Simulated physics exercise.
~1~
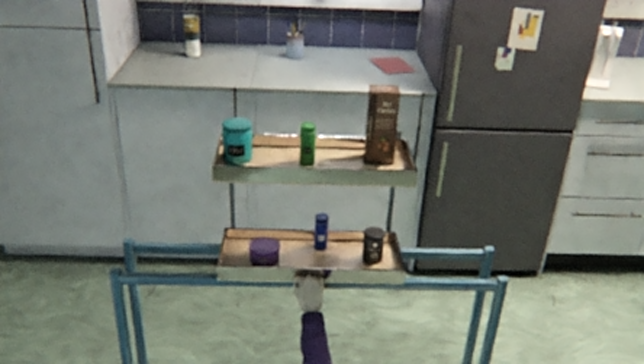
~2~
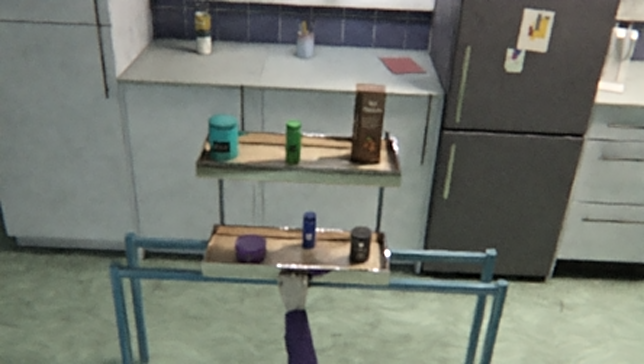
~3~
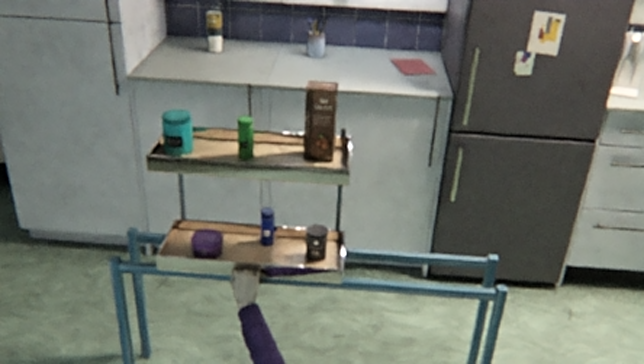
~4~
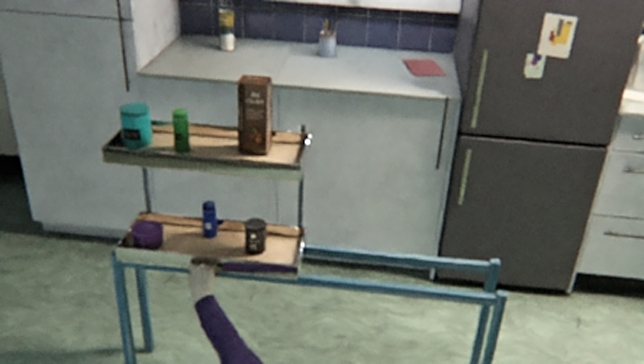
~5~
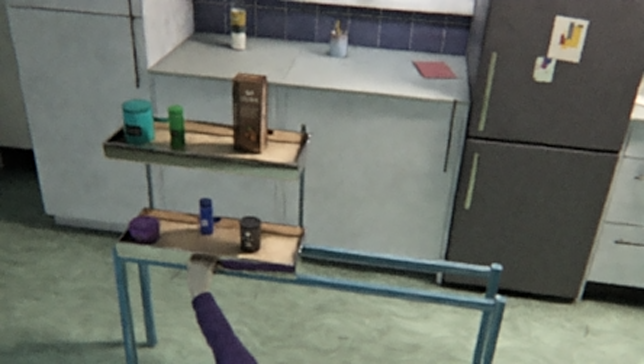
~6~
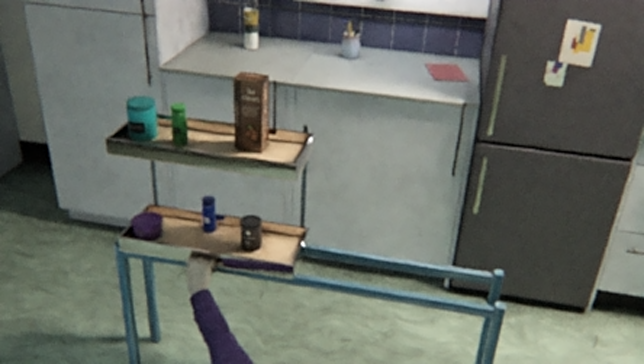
A two-level sliding shelf, carrying a turquoise jar, a green shaker and a tall brown carton above a purple tub, a blue shaker and a black tin, starts near the middle of a blue frame in a kitchen. A hand in a purple sleeve, gripping its lower edge, begins moving it left. The shelf travels slowly at first, then covers more ground until it reaches the left end of the frame. There it stops, with the hand still at its edge. The carton, shakers and tin remain upright, and everything stays aboard as the shelf rests at the left.
